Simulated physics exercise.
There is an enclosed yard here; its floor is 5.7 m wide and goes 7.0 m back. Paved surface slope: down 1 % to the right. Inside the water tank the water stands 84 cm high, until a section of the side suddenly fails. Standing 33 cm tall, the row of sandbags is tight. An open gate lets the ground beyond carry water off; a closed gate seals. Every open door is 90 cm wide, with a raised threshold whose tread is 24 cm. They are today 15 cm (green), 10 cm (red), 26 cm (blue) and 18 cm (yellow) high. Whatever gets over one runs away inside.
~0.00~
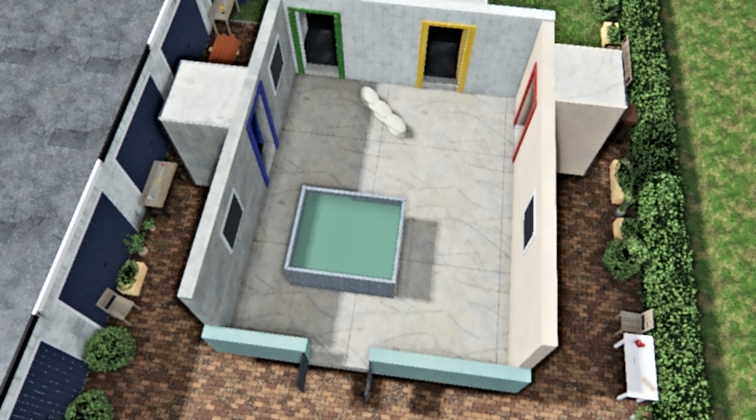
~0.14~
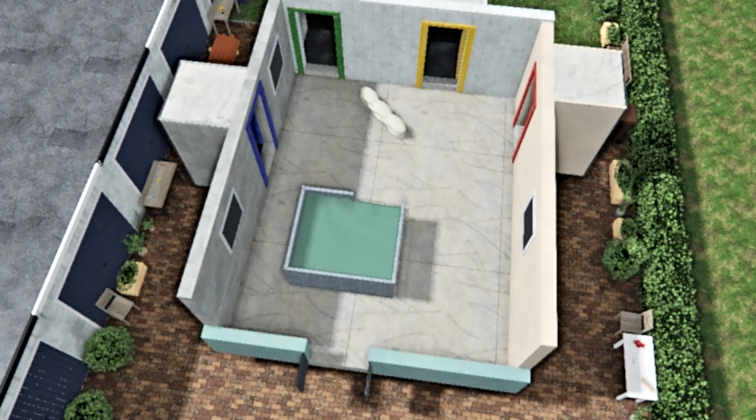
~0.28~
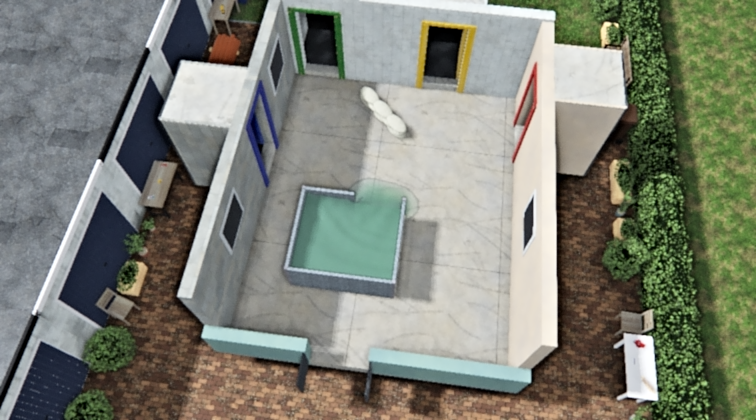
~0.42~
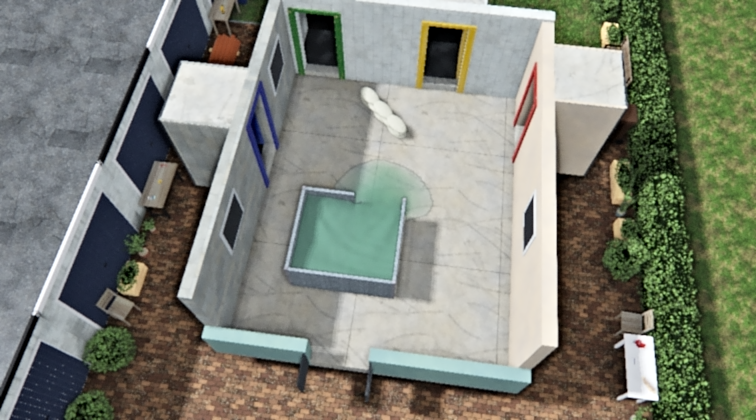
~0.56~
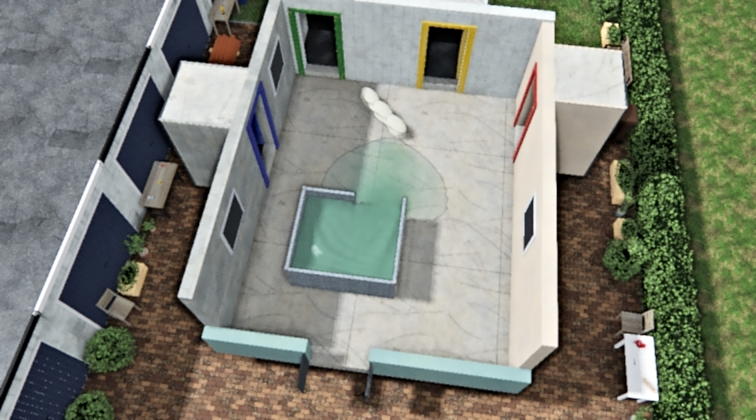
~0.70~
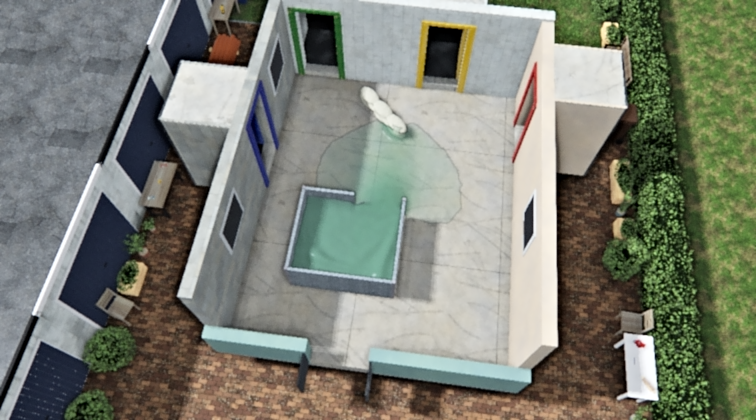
Green water pours through a gap in the far side of a square tank in a walled yard, then fans out across the pale floor toward the back wall with the green and yellow doors, spreading wider as it goes.
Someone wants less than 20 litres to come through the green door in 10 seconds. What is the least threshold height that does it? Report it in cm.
It needs to be around 26 cm high.
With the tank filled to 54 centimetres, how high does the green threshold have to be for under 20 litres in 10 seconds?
In that case, roughly 14.0 cm.
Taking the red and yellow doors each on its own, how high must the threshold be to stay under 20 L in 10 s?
Close to 19 cm (red) and close to 22 cm (yellow).
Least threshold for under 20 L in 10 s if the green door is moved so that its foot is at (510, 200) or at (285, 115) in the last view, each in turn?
Roughly 8.5 cm, then roughly 14.0 cm.
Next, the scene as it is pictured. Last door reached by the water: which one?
Door: Blue.
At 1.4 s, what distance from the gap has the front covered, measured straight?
Close to 4.2 metres, I'd say.
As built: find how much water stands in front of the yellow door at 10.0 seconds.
The depth there is around 10.0 cm.
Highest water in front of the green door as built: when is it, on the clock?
Near 2.4 seconds.
After 1.4 s water covers 40 % of the floor, deepest (46 cm) near (380, 213); it has not reached the green door.
After 3.0 s water covers 50 % of the floor, deepest (34 cm) near (462, 97); 29 cm at the green door, 69 litres in over its 15 cm threshold.
After 10.0 s water covers 95 % of the floor, deepest (16 cm) near (503, 375); 6 cm at the green door, 139 litres in over its 15 cm threshold.
At the green door as built, the water arrived by 1.5 s and peaked near 29 cm at 2.4 s.
With a threshold of 22 cm, 44 litres would have come in within the 10 s; with 30 cm, 8 litres. So under 20 litres takes about 26 cm.
